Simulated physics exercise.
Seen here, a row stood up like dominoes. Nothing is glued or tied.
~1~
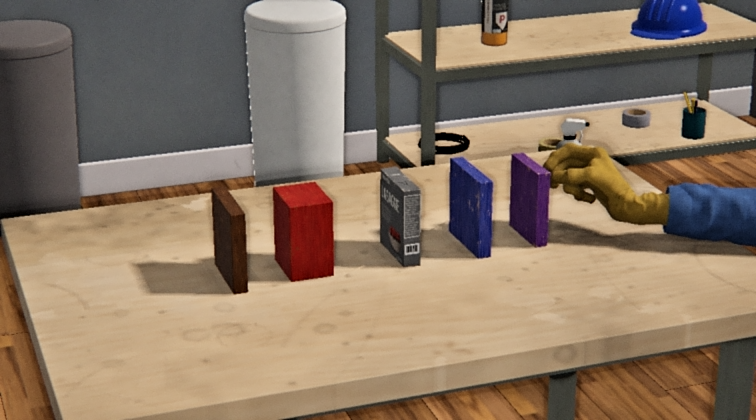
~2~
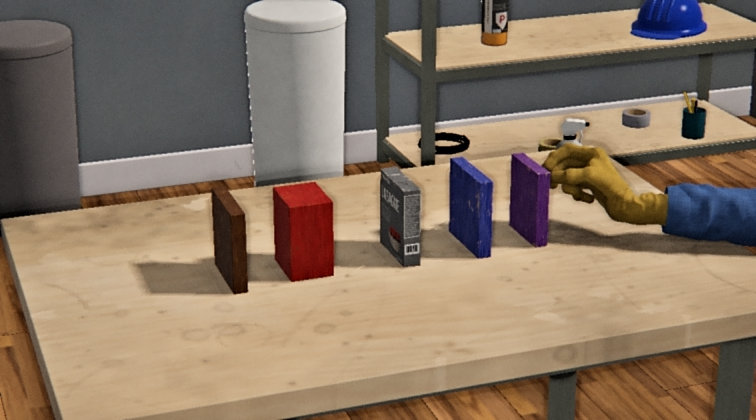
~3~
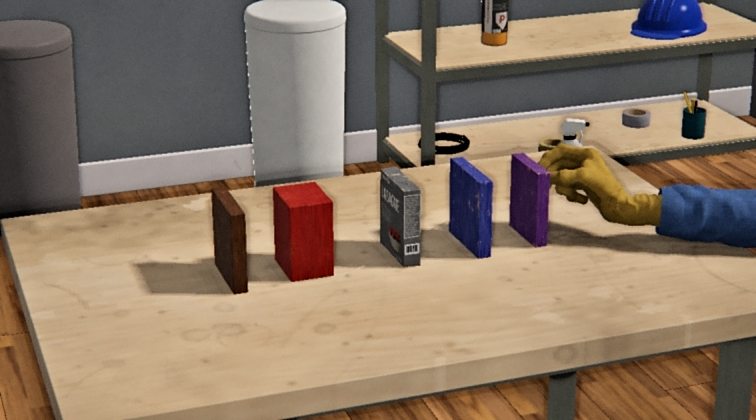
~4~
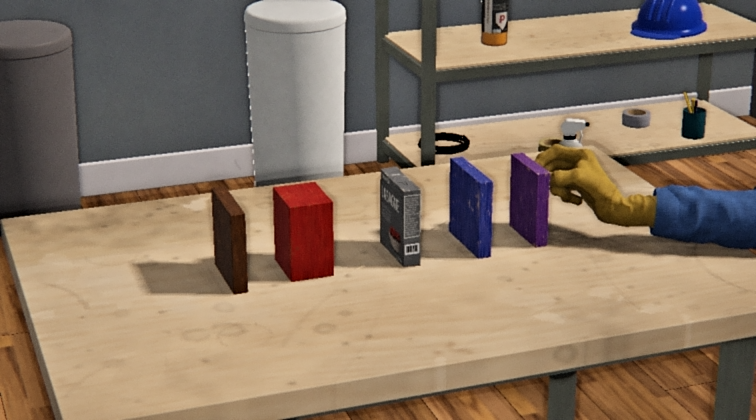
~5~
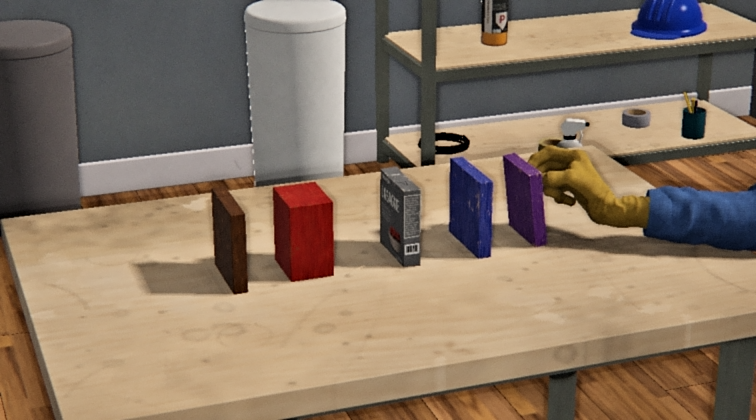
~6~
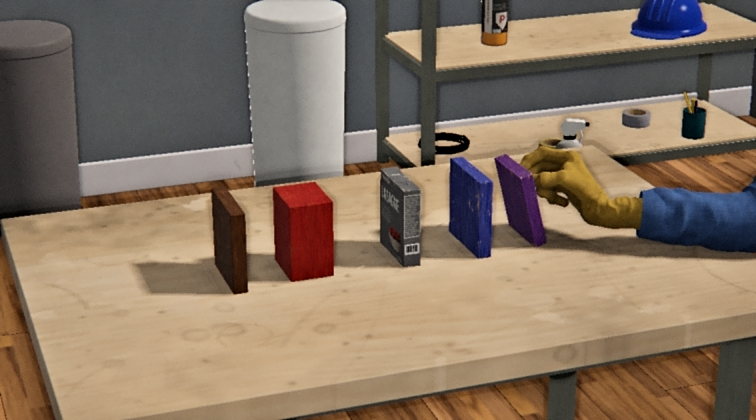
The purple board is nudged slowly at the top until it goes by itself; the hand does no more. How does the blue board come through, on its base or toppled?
The blue board topples.
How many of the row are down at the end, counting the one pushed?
In all, 3.
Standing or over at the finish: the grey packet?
The grey packet tips over.
Then, 0.30 s on from there, purple board 63° over; blue board turned 33° from how it was put near (449, 212).
Then, 0.40 s on from there, purple board 75° over; blue board turned 70° from how it was put near (428, 231); grey packet turned 38° from how it was put.
Then, 1.60 s on from there, purple board 77° over; blue board on its side near (428, 234); grey packet turned 51° from how it was put.
In the end, toppled on the table, blue board and grey packet; red block unmoved. At the end, from the last picture's camera, blue board near (429, 234).
